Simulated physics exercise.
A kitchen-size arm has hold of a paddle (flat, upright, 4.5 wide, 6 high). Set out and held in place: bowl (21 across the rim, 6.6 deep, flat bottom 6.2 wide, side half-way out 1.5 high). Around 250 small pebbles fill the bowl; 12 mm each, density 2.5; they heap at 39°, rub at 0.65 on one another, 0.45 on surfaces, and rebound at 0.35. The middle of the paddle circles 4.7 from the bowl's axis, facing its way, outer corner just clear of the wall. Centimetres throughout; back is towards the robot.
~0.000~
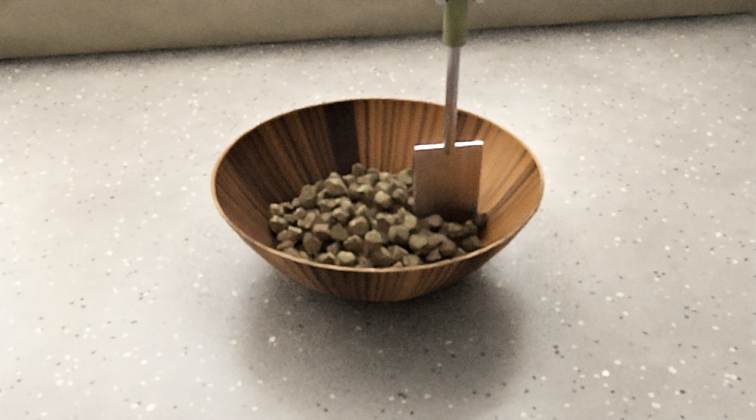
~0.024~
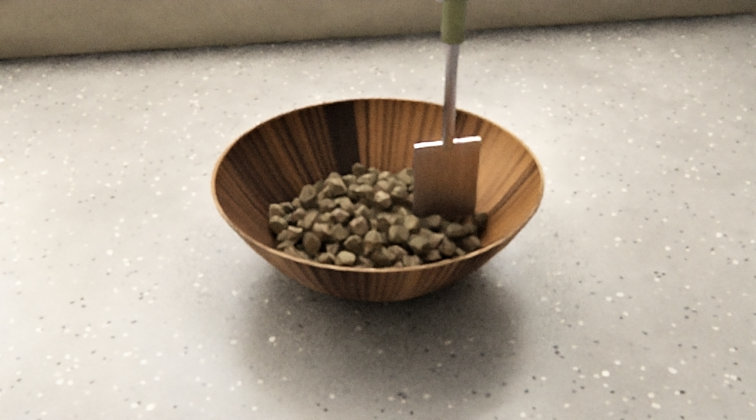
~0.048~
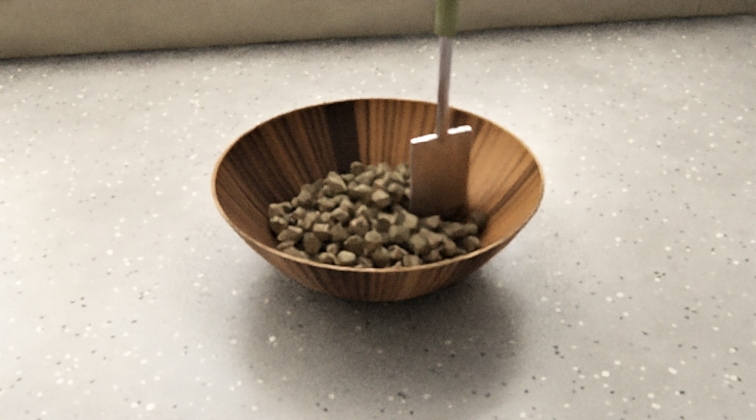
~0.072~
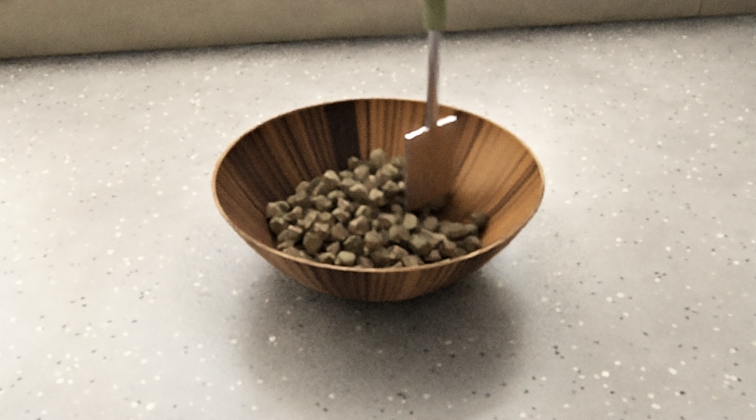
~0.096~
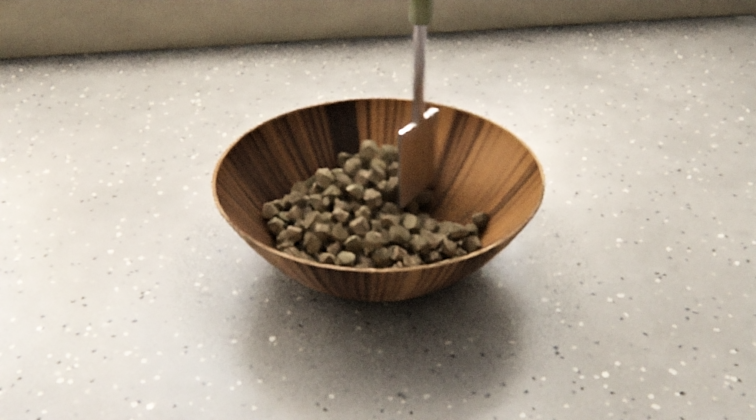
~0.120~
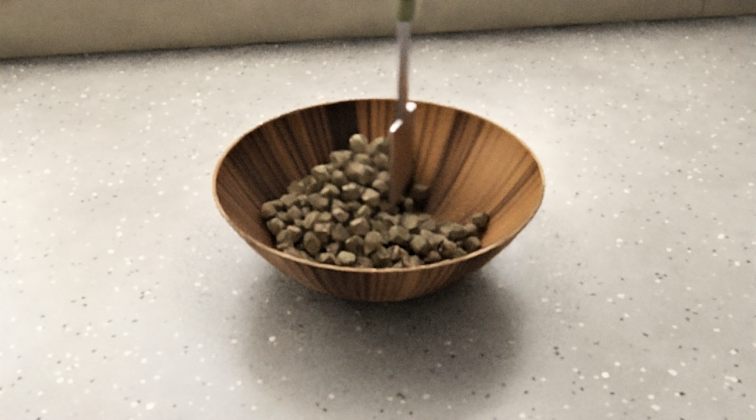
A striped brown wooden bowl holding a heap of small greenish-brown pebbles sits on a pale speckled countertop, seen from slightly above, with a beige strip behind. A flat paddle with a thin metal shaft and green handle stands in the bowl's right side. It sweeps leftward and toward the back, turning edge-on and pushing pebbles into a higher mound at the back, while the bowl and camera stay still.
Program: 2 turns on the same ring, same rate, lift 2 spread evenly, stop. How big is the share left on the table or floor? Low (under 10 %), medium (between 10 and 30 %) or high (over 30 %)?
Share on the table or floor: Low (under 10 %).
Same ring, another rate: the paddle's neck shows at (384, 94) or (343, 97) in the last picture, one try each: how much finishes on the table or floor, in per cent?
About 10 and 30 per cent.
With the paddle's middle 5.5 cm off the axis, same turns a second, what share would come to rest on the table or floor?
In that case some 0 per cent.
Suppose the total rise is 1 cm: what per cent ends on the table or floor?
About 10 per cent.
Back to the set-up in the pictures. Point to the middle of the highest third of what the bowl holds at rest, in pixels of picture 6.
At about (396, 218).
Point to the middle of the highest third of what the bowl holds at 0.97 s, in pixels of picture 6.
Around (382, 216).
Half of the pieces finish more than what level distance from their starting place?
About 8 cm.
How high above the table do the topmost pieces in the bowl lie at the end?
Roughly 5.5 cm.
By 0.54 s, 320° round, highest piece 8 above the table; 240 in the bowl, 9 on the table or floor, 2 in flight or on the tool.
By 0.97 s, 218° round, highest piece 7 above the table; 237 in the bowl, 13 on the table or floor, 1 in flight or on the tool.
By 1.38 s, 0° round, highest piece 5 above the table; 237 in the bowl, 14 on the table or floor.
By 2.08 s, 0° round, highest piece 5 above the table; 237 in the bowl, 14 on the table or floor.
Final count, 237 in the bowl, 14 on the table or floor. That is 6 % on the table or floor.
